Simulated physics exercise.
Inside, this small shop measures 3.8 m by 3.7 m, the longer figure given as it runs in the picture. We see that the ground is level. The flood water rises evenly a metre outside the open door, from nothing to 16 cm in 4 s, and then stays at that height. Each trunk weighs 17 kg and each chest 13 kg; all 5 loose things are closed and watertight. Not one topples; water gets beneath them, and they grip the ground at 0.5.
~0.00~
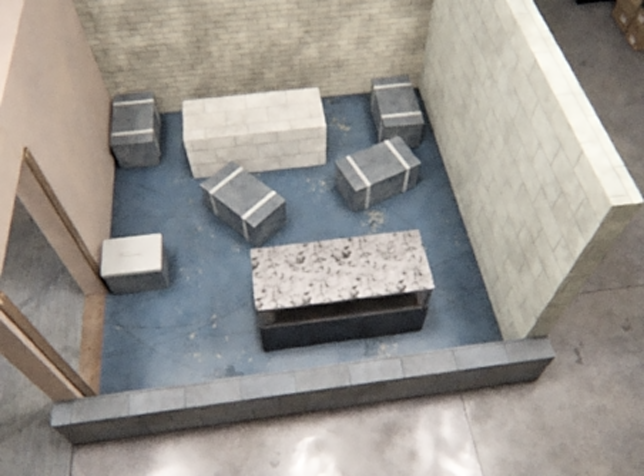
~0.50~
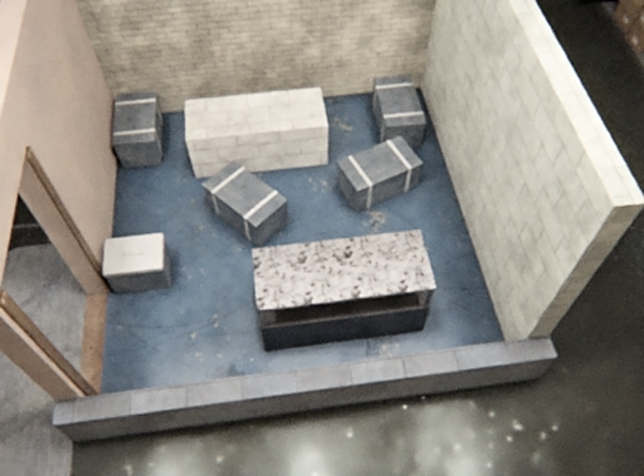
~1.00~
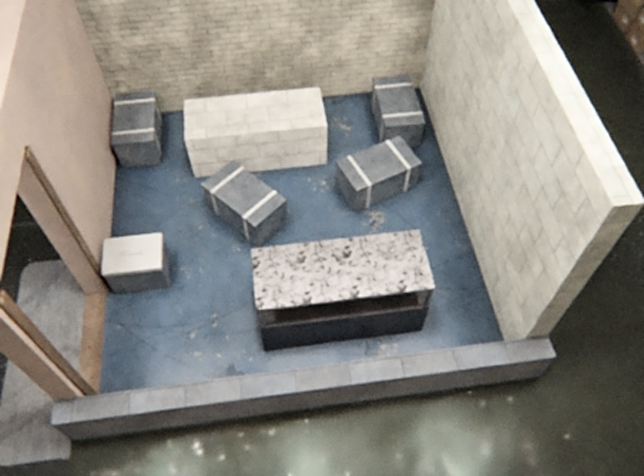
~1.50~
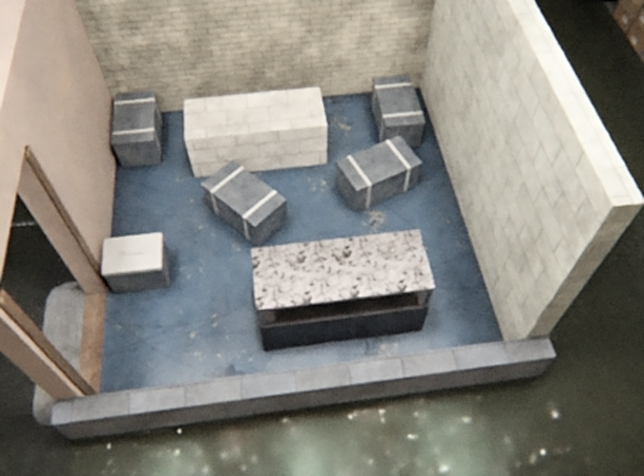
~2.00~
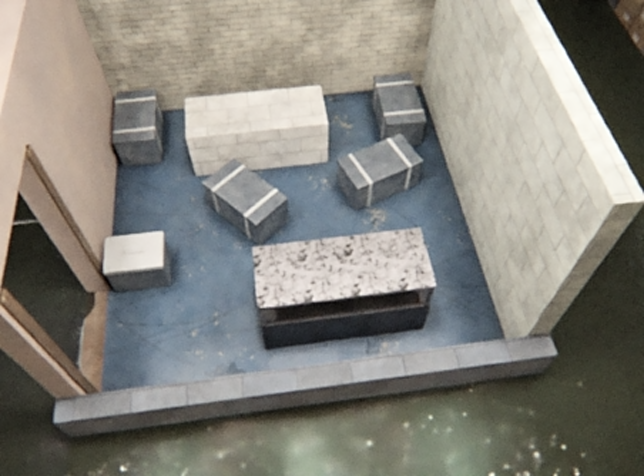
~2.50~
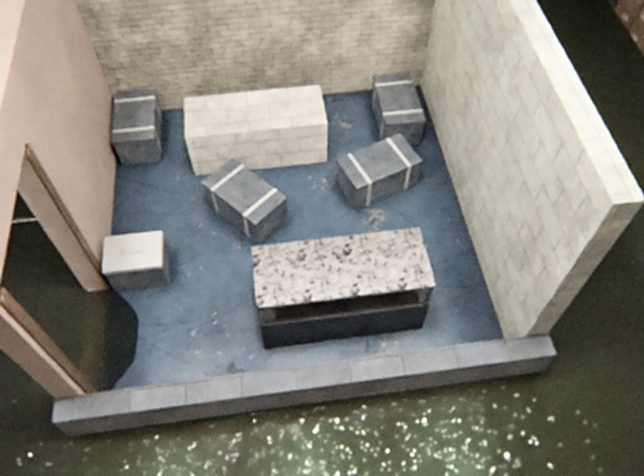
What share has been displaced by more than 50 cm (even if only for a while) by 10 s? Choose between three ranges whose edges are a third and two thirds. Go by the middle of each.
The range is the lowest, under a third.
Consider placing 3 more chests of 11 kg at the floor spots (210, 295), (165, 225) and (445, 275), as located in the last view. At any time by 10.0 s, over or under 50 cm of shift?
Note: Item 1 above threshold; item 2 below threshold; item 3 above threshold.
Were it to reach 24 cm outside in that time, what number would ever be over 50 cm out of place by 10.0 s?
1.
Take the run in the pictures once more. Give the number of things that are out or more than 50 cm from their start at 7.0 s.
The count is 0.
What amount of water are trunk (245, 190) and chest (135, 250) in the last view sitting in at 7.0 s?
Close to 3 and 4 centimetres.
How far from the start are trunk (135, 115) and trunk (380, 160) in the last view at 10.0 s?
First 0 cm, then 30 cm.
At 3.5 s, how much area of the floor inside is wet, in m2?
Near 1.5 m2 in all.
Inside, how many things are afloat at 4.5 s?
The count is 0.
After 3.5 s 0 of 5 are over 50 cm from their spots; 0 afloat.
After 4.5 s 0 of 5 are over 50 cm from their spots; 0 afloat.
After 7.0 s 0 of 5 are over 50 cm from their spots; 0 afloat.
After 10.0 s 0 of 5 are over 50 cm from their spots, and 0 have been at some point; 2 afloat.
